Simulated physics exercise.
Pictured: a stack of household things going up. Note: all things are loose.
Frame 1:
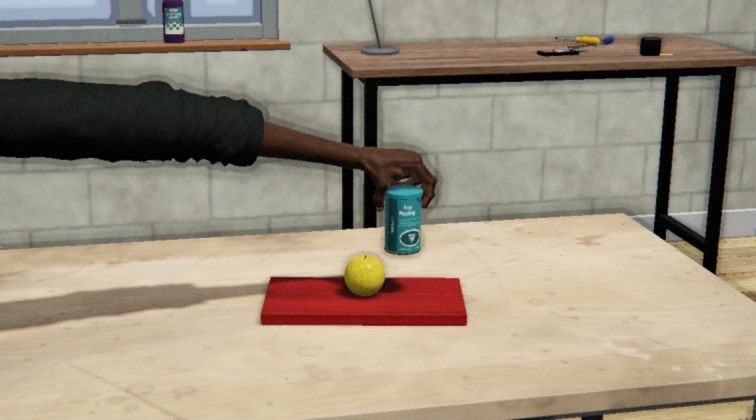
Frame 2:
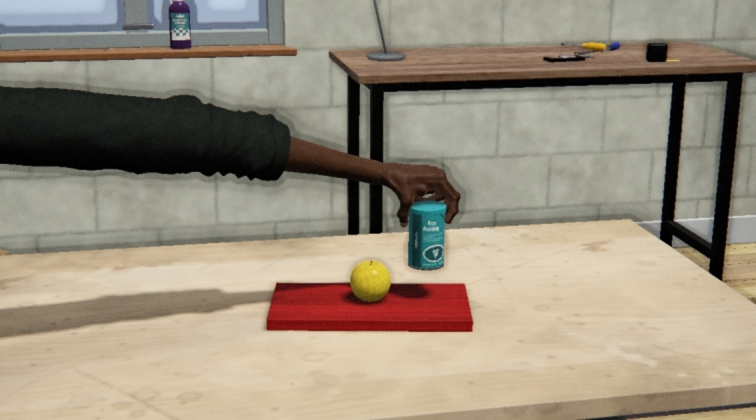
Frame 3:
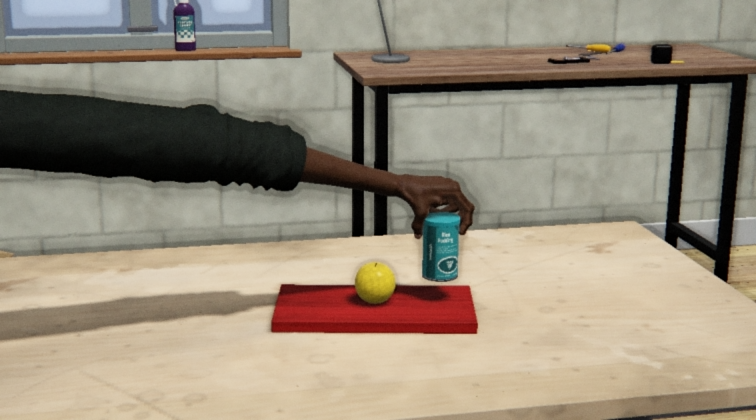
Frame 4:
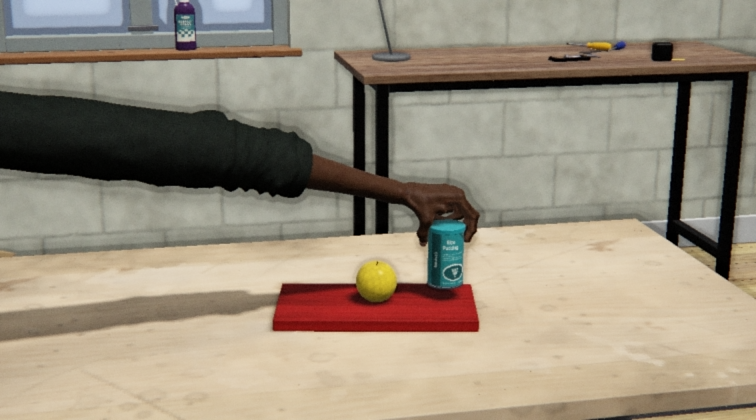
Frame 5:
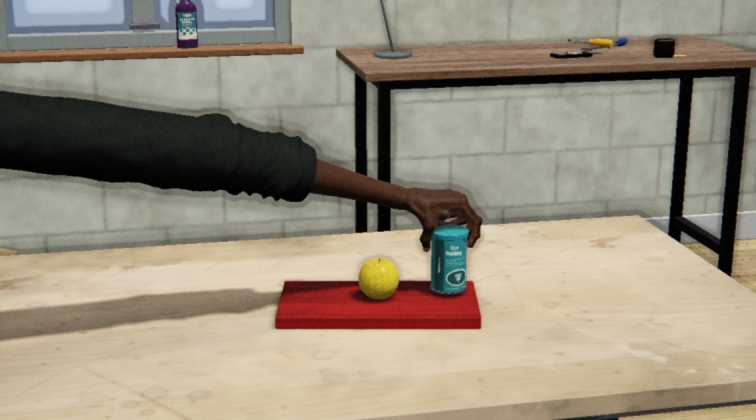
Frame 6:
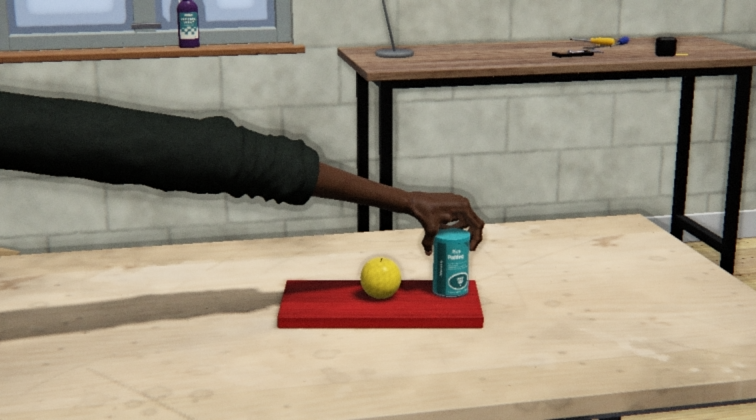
A hand lowers a turquoise tin onto a red board beside a yellow apple.
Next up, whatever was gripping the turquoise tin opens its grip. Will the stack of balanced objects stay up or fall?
It is going to rest securely.
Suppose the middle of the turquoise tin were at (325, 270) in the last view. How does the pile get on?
Afterwards the pile remains stable.
Then, 0.20 s later than the last frame, all is still.
Then, 0.50 s later than the last frame, turquoise tin resting near (451, 263).
When it is over, all 3 as before. End places, in pixels of the last picture, turquoise tin near (451, 263). The pile stays up.
